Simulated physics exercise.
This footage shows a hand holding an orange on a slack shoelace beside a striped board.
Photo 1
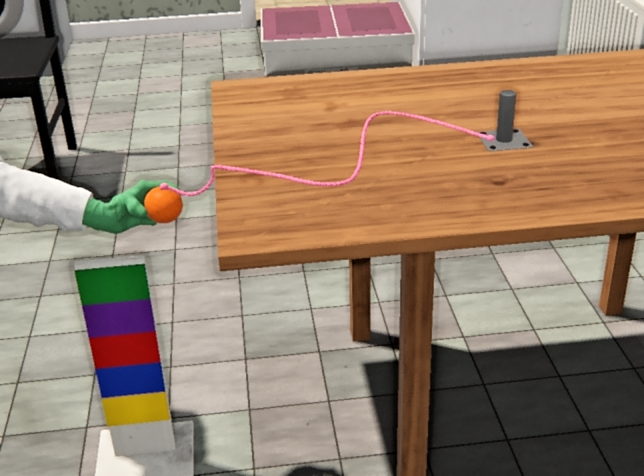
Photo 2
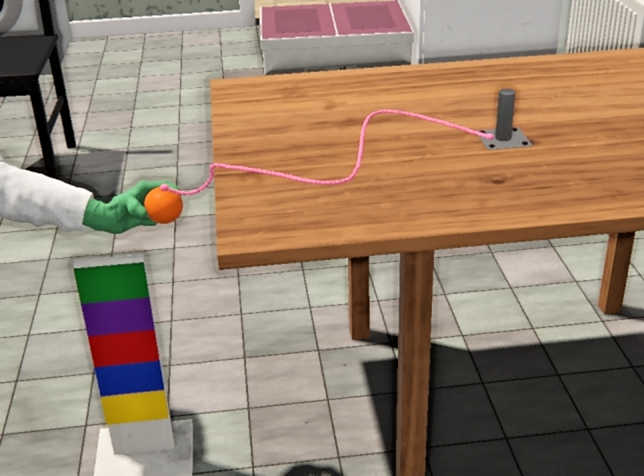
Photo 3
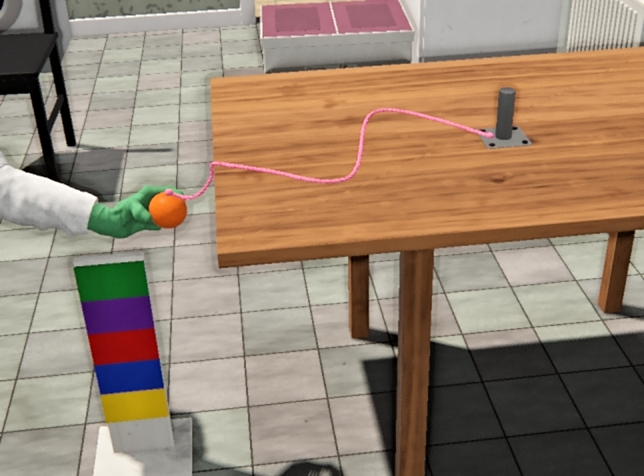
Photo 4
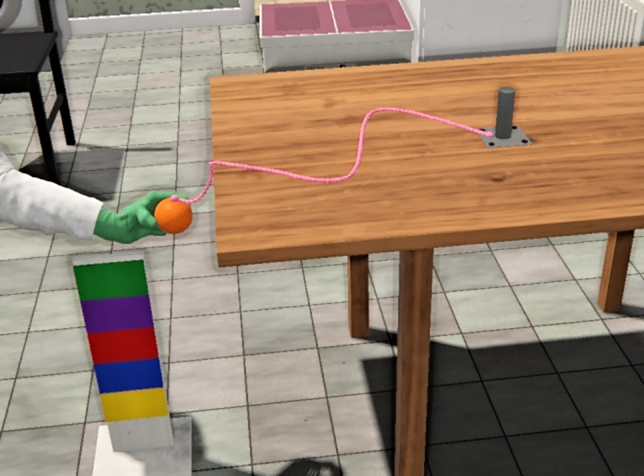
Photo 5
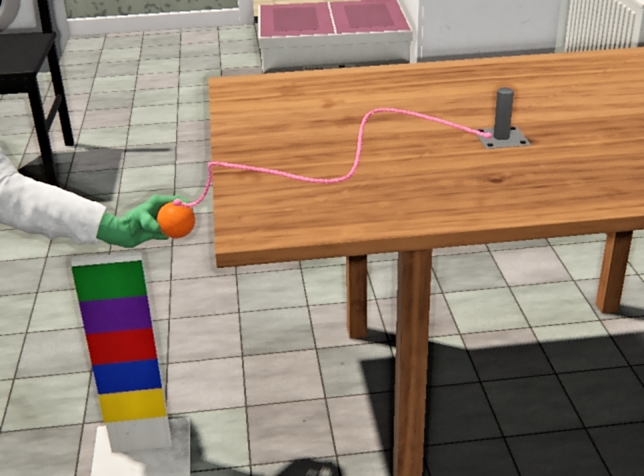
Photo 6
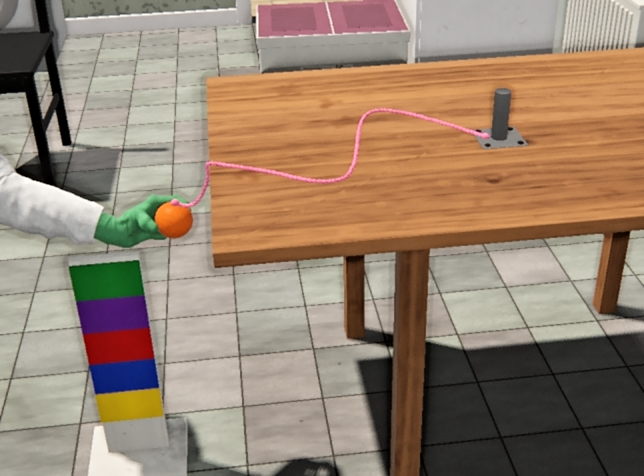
A gloved hand holding an orange ball tied to a slack pink cord shifts slightly down and to the right above a striped board, while the rest of the cord lies curved and nearly still across the wooden table.
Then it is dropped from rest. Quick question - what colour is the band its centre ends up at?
It's the blue band.
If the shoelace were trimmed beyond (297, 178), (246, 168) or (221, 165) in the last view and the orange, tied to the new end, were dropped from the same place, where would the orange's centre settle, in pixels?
(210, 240), (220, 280), (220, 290).
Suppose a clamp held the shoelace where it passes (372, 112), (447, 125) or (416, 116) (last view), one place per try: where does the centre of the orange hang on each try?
Estimated spots in sequence: (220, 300), (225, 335), (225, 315).
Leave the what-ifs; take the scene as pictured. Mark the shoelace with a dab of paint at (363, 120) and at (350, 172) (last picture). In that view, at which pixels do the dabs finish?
You'll find the first mark at (325, 145) and the second mark at (209, 158).
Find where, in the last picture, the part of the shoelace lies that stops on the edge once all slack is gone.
That point sits at about (350, 172).
Soon after, orange near (257, 336); level with blue.
After that, orange near (212, 351); level with blue.
In the end, orange near (230, 347); level with blue. Its middle rests at the blue band.
